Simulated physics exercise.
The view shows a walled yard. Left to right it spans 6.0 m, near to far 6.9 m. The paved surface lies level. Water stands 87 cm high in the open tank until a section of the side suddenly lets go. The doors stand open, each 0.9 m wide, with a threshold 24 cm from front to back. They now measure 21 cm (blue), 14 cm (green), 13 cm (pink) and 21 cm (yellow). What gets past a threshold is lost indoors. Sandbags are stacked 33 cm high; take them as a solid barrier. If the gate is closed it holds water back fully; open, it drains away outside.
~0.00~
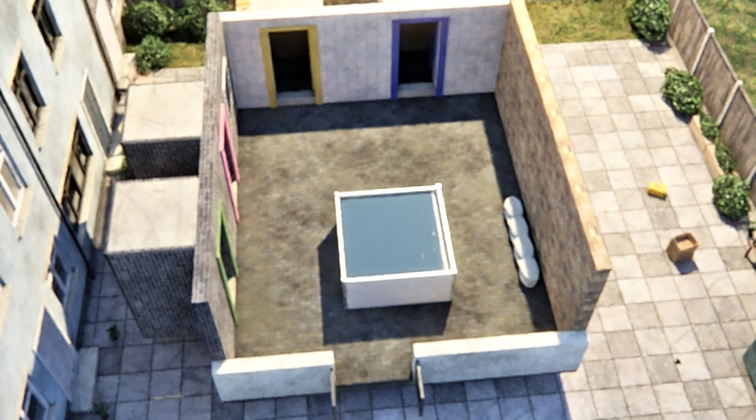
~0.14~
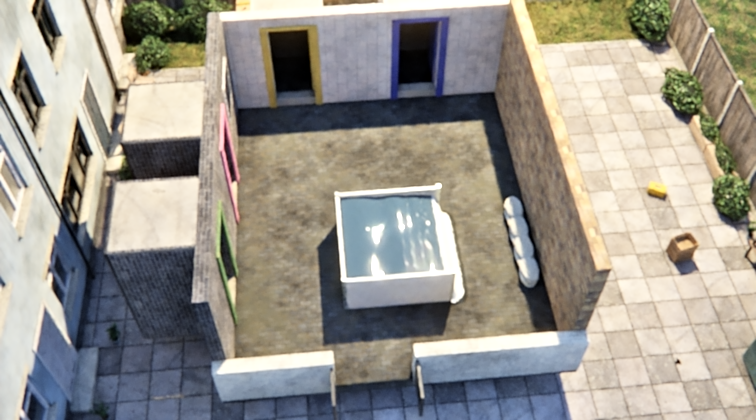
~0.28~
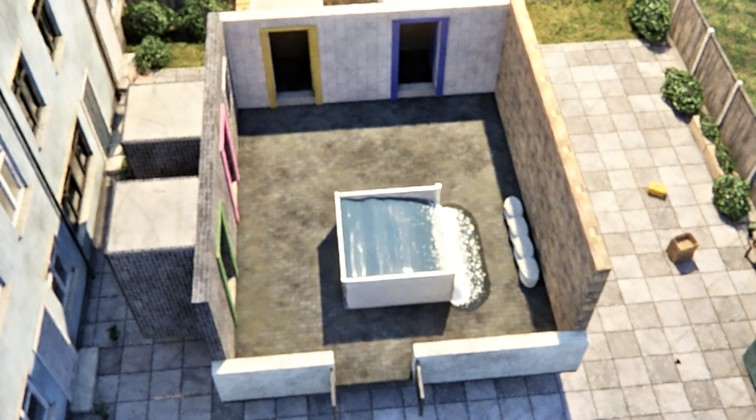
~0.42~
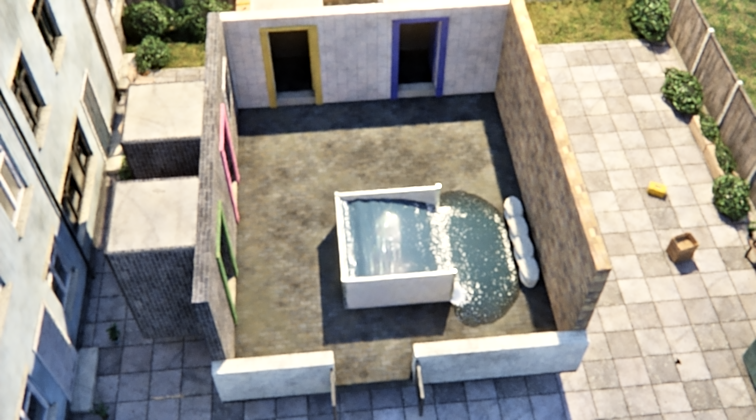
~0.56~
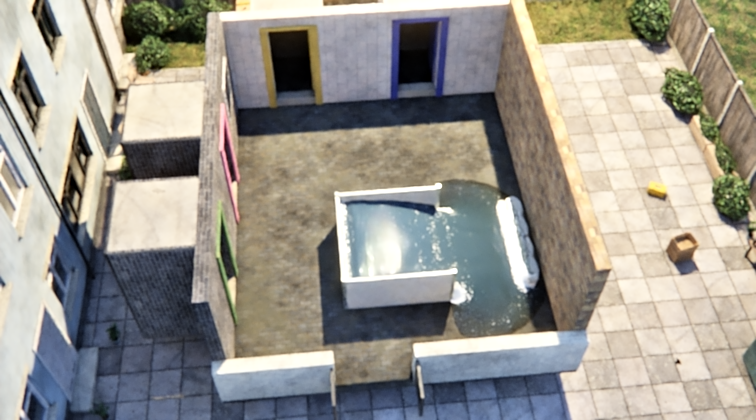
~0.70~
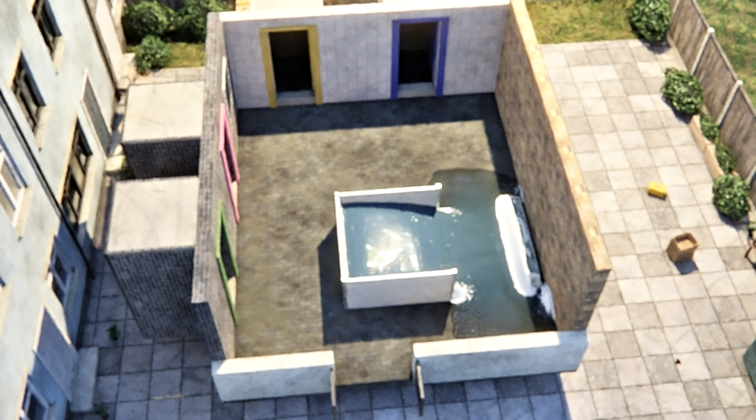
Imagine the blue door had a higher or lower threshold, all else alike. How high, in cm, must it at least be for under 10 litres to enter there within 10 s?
At least 20 cm or so.
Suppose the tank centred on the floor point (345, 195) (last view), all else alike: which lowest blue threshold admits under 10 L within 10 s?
Then roughly 16 cm.
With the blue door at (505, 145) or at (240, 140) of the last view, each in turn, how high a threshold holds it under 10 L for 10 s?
Roughly 13.5 and 15 cm.
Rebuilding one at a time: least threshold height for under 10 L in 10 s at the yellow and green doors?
About 10.5 cm at yellow and 15 cm at green.
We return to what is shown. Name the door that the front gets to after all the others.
It is the pink one.
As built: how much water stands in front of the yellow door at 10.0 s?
About 12.0 cm.
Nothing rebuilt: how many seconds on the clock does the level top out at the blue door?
At about 3.0 s.
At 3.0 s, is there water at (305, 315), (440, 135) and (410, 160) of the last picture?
In that order: Under water, under water, under water.
After 1.4 s water covers 25 % of the floor, deepest (58 cm) near (552, 354); it has not reached the blue door.
After 3.0 s water covers 55 % of the floor, deepest (35 cm) near (513, 357); 25 cm at the blue door, 1 litre in over its 21 cm threshold.
After 10.0 s water covers 95 % of the floor, deepest (15 cm) near (348, 103); 6 cm at the blue door, 7 litres in over its 21 cm threshold.
At the blue door as built, the water arrived by 2.3 s and peaked near 25 cm at 3.0 s.
Run again over the same 10 s with other heights there, 17 litres in over 18 cm, 2 litres over 24.5 cm. The limit of 10 litres is kept from about 20 cm up.
